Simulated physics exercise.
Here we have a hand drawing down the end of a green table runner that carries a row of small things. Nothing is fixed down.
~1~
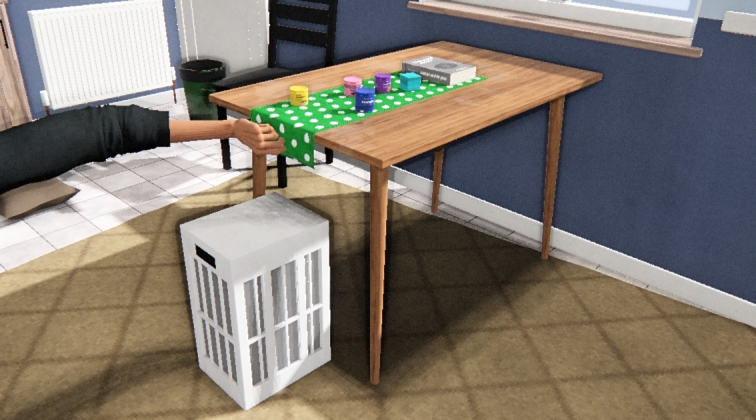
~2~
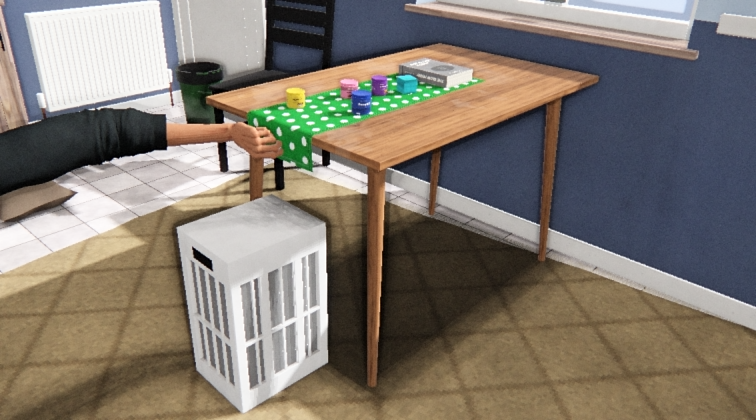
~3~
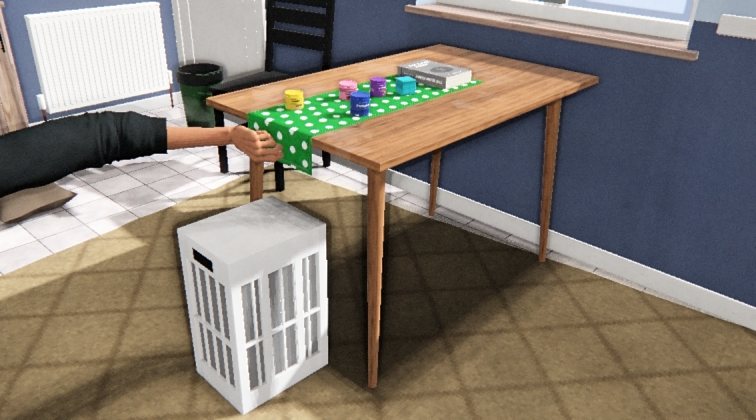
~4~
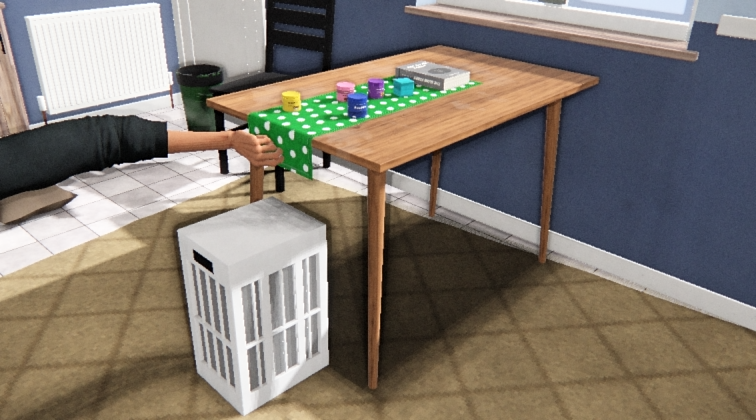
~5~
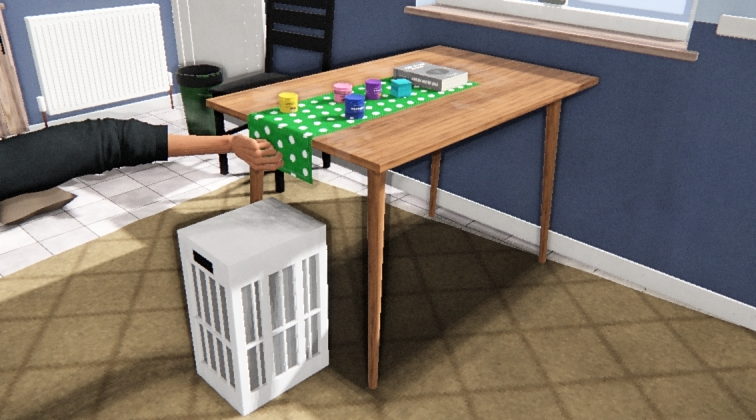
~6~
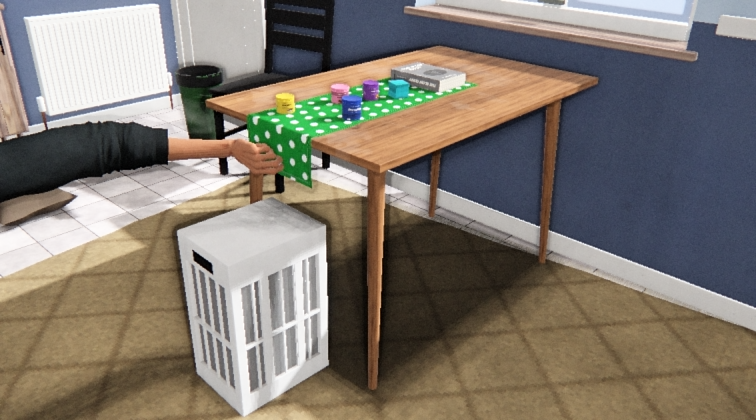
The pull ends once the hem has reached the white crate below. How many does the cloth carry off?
The table loses one.
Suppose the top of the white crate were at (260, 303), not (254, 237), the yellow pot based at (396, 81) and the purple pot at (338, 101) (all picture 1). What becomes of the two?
The yellow pot does not fall, the purple pot tumbles off.
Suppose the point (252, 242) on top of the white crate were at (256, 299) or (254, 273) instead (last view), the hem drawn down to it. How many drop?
It would be 3 and 2.
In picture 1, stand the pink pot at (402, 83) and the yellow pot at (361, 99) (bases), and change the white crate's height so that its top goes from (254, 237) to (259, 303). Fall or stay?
The pink pot holds on, the yellow pot goes over.
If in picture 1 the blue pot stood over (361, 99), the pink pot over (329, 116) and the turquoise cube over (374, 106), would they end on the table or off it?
The blue pot survives, the pink pot falls, the turquoise cube survives.
Soon after, hem on the crate; yellow pot gone.
In the end, hem on the crate; yellow pot gone. The count of fallen things is one.
